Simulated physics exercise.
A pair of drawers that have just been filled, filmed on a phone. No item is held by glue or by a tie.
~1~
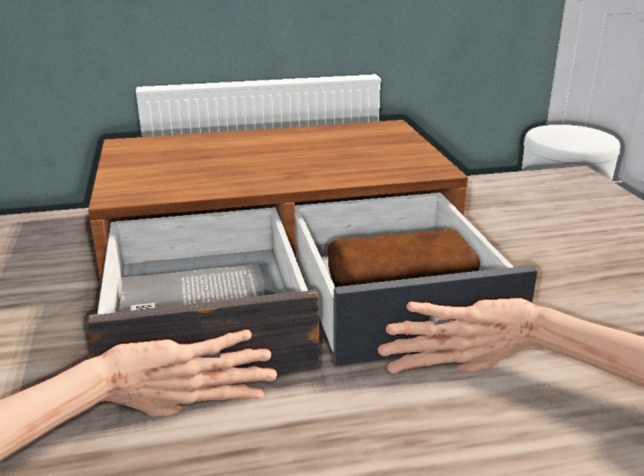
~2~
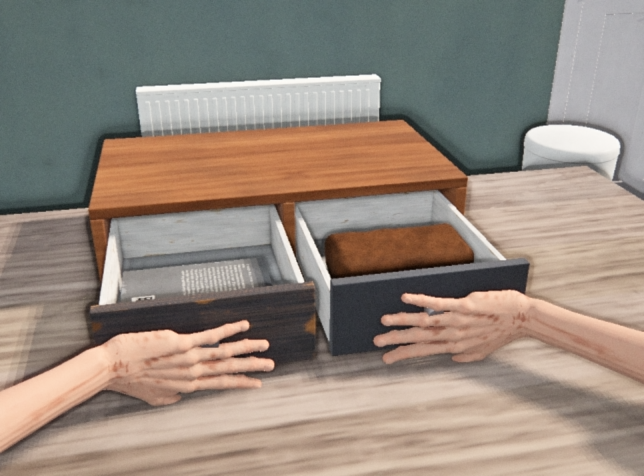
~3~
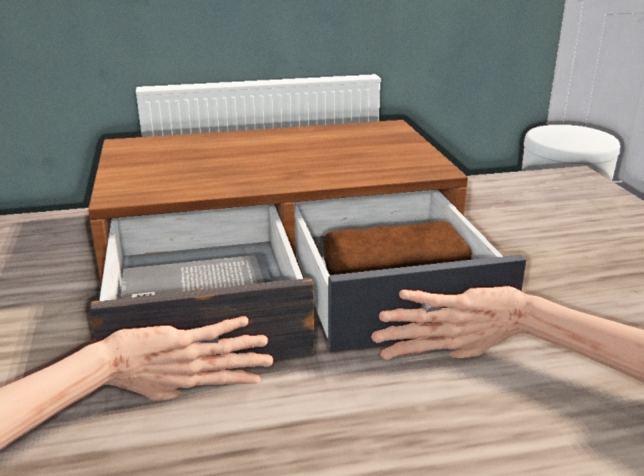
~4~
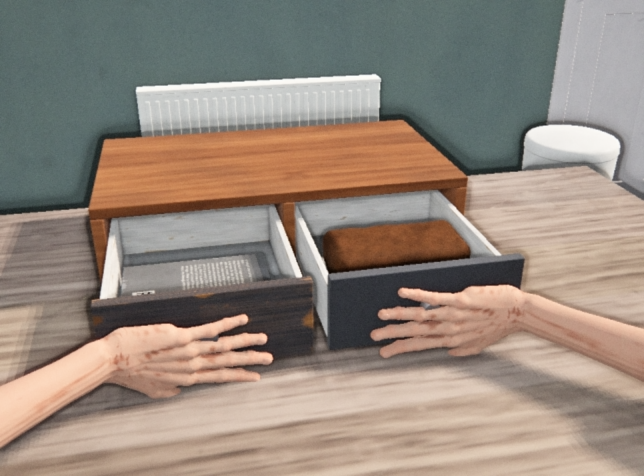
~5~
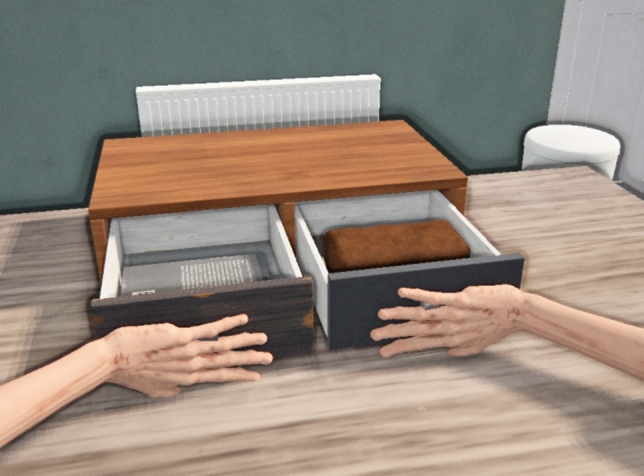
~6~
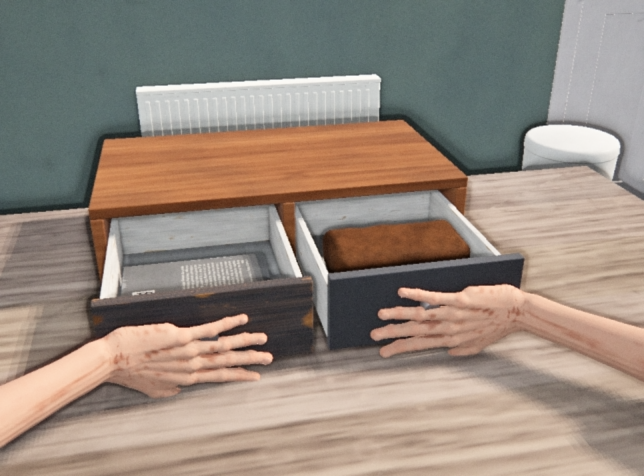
Two open drawers, the left holding a grey book and the right a brown loaf, slide slightly inward toward the wooden chest as a hand at each front moves with them, then drawers and hands stay almost still.
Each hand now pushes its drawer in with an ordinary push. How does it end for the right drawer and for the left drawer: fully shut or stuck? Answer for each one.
Right drawer - fully shut; left drawer - fully shut.
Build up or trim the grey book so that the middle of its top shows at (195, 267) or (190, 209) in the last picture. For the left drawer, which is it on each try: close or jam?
Taking the tries in order, it fits fully in; it fails to shut.
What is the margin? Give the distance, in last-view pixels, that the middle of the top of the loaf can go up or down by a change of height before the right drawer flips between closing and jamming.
Shift: 24 px, direction up.
Then, 0.50 s past the last view, right drawer about half in; left drawer about half in.
Finally, the right drawer shuts flush; the left drawer shuts flush.
